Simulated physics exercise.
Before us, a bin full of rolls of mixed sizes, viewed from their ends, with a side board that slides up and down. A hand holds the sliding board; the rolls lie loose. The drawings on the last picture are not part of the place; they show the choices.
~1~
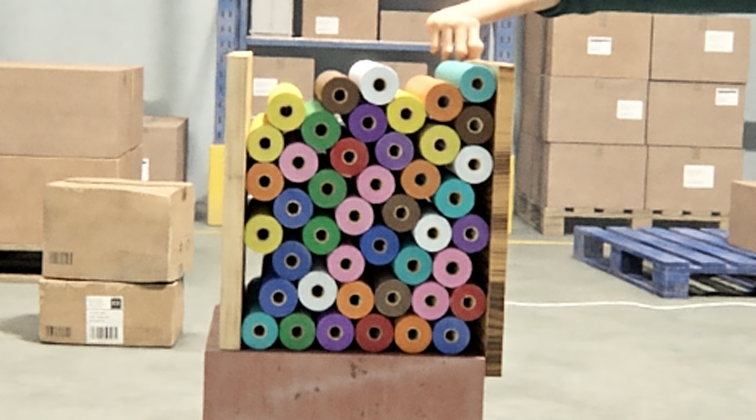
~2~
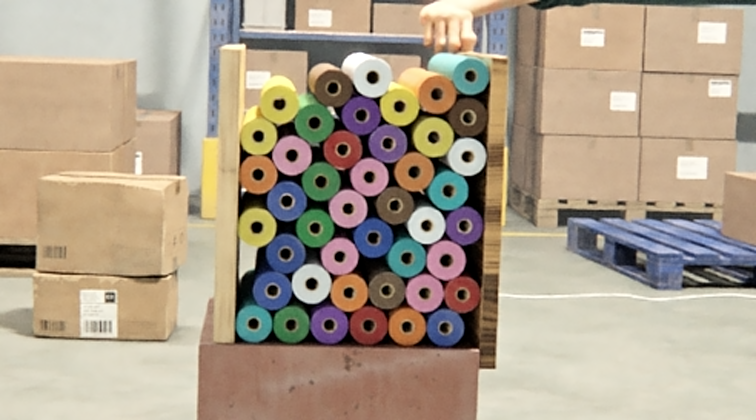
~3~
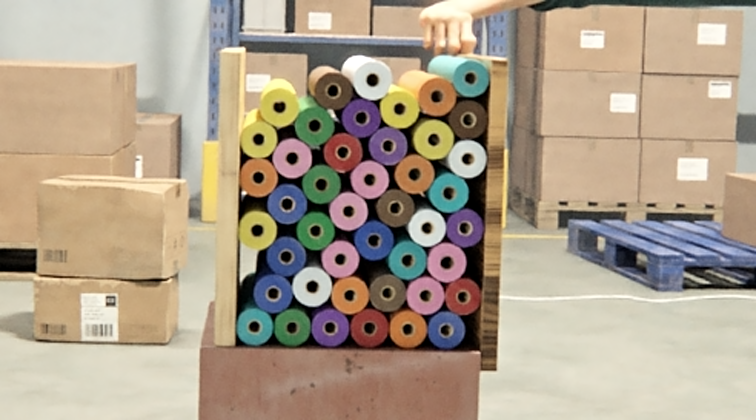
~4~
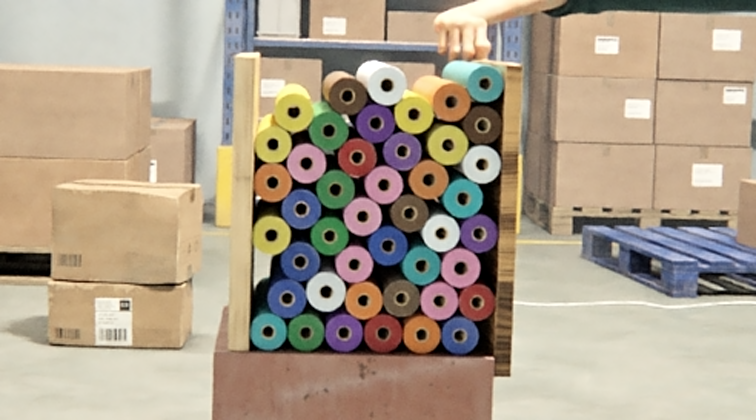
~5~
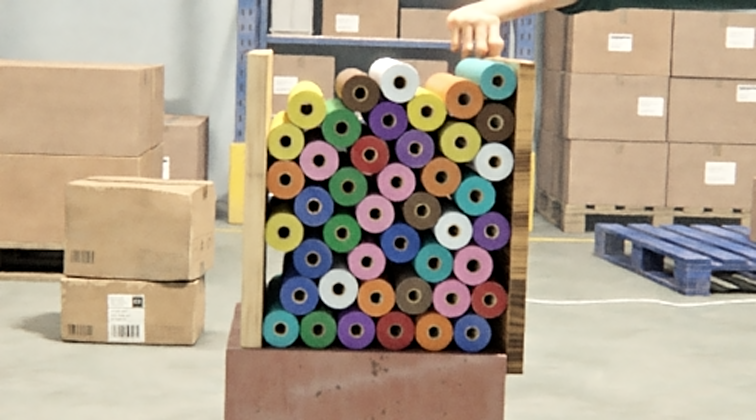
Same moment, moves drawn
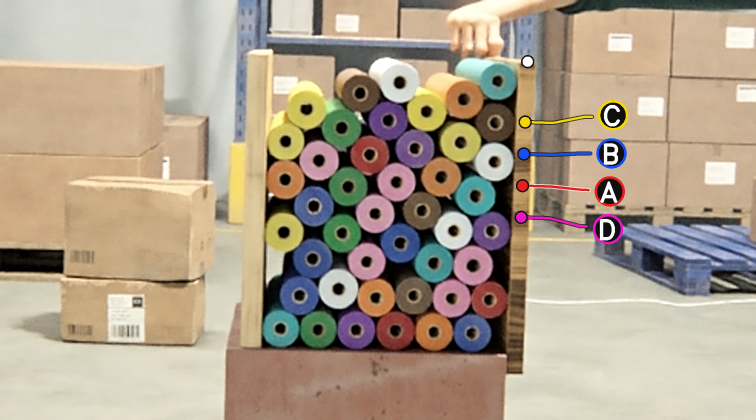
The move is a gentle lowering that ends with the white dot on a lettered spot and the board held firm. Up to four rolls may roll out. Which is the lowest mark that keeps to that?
No lower than A.
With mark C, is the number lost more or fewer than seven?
At C, fewer than seven.
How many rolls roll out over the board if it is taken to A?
At A the number is three.
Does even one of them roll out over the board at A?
At A: Yes.
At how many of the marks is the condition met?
Three of them.
On the marked copy, A at (522, 186); B at (524, 154); C at (525, 122); D at (521, 217); the white dot at (528, 62).
Taking A. A third of the way, top of the board (516, 119).
Two thirds of the way, top of the board (513, 183).
When it is over, top of the board (513, 185), three out over the board.
As for the rest, B one out over the board; C one out over the board; D more than four out over the board.
